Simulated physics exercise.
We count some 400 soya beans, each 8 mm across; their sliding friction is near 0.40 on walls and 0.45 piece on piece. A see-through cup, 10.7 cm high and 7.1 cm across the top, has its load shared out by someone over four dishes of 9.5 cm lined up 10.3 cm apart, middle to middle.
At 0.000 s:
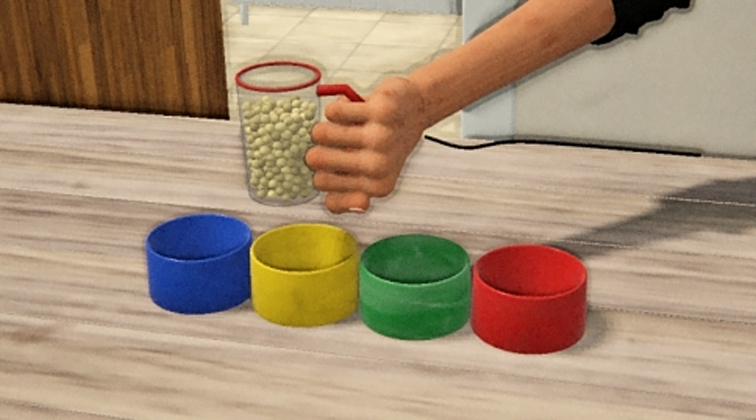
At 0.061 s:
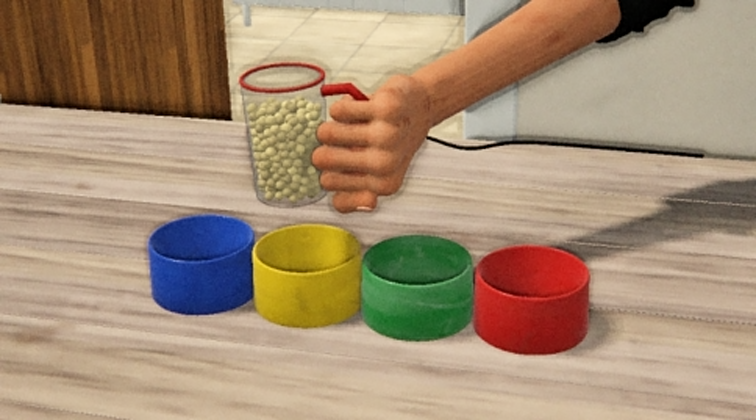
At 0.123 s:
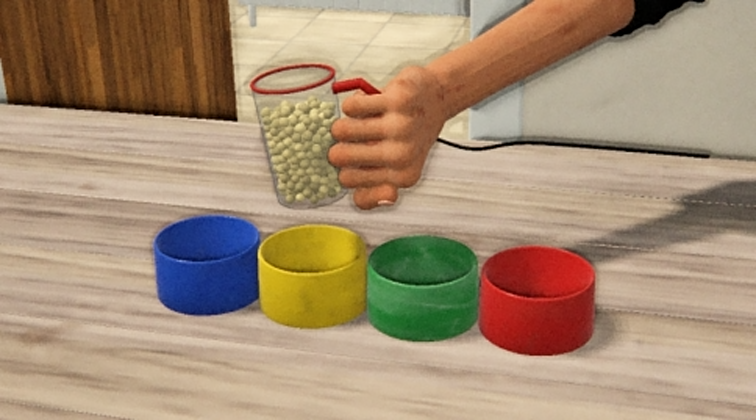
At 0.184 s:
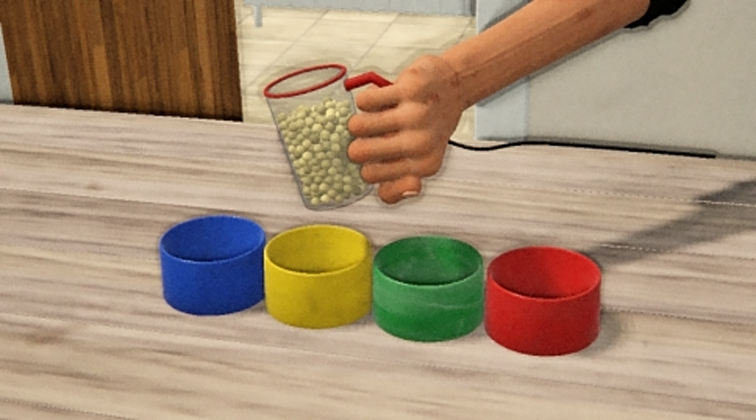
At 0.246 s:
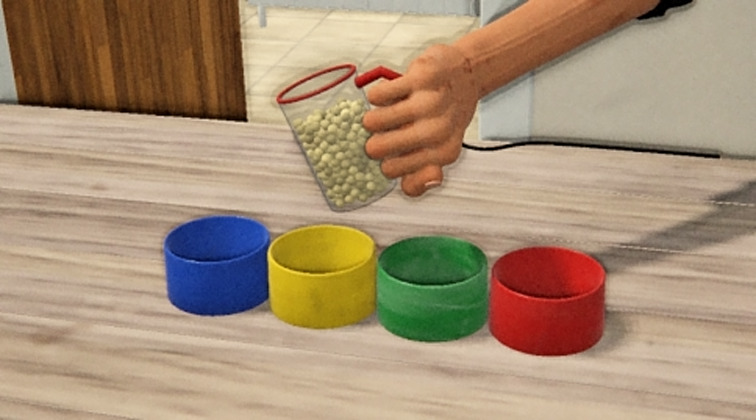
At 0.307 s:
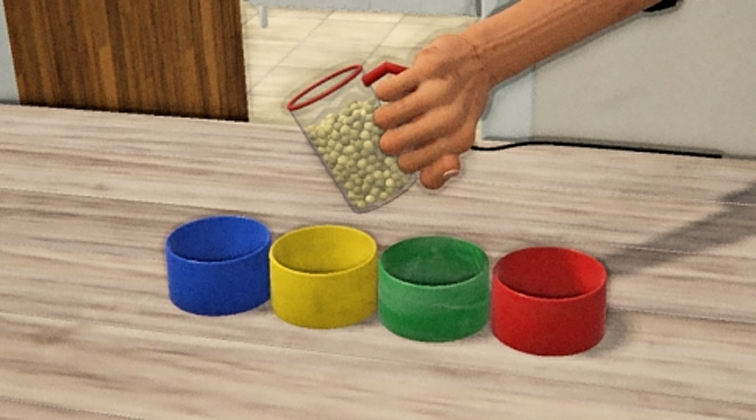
A hand held a clear, red-rimmed cup of pale soya beans above a row of blue, yellow, green and red dishes, then moved it a little to the right while tilting it to the left.
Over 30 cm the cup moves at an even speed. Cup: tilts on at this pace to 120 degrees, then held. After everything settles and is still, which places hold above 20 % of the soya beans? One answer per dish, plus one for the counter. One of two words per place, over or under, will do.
Red dish - over, blue dish - under, green dish - over, yellow dish - under, counter - under.
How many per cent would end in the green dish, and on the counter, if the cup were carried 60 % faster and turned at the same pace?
The shares would then be green 0 and counter 0.
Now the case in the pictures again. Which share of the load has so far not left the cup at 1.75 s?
Somewhere near 0 per cent.
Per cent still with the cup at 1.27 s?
Some 30 per cent.
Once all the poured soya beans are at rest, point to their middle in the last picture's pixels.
Approximately (472, 302) in the last picture.
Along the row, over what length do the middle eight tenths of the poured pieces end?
14 cm.
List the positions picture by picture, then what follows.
Cup at (282, 135), tilt 0 degrees, lip at (239, 74), moved 0.0 cm; middle of the pieces at (281, 150); blue dish at (199, 237); yellow dish at (304, 248); green dish at (415, 259); red dish at (530, 271), in the first frame.
Cup at (287, 136), tilt 2 degrees, lip at (243, 76), moved 0.3 cm; middle of the pieces at (288, 152), in the second frame.
Cup at (303, 137), tilt 7 degrees, lip at (254, 81), moved 1.3 cm; middle of the pieces at (305, 153), in the third frame.
Cup at (322, 139), tilt 14 degrees, lip at (268, 88), moved 2.5 cm; middle of the pieces at (325, 154), in the fourth frame.
Cup at (340, 140), tilt 21 degrees, lip at (281, 95), moved 3.7 cm; middle of the pieces at (345, 155), in the fifth frame.
Cup at (355, 141), tilt 28 degrees, lip at (291, 103), moved 5.0 cm; middle of the pieces at (361, 155); blue dish at (218, 239); yellow dish at (324, 250); green dish at (434, 261); red dish at (550, 273). The cup turns about 115 degrees a second and travels 20 cm a second, in the sixth frame.
Then, at 0.89 s, tilt 95 degrees; cup holds 100 %.
Then, at 1.27 s, tilt 120 degrees; cup holds 30 %, red 10 %, green 40 %.
Then, at 1.75 s, tilt 120 degrees; cup holds 0 %, red 40 %, green 50 %.
In the end, at 2.2 s, red 40 %, blue 0 %, green 50 %, yellow 0 %, counter 10 %.
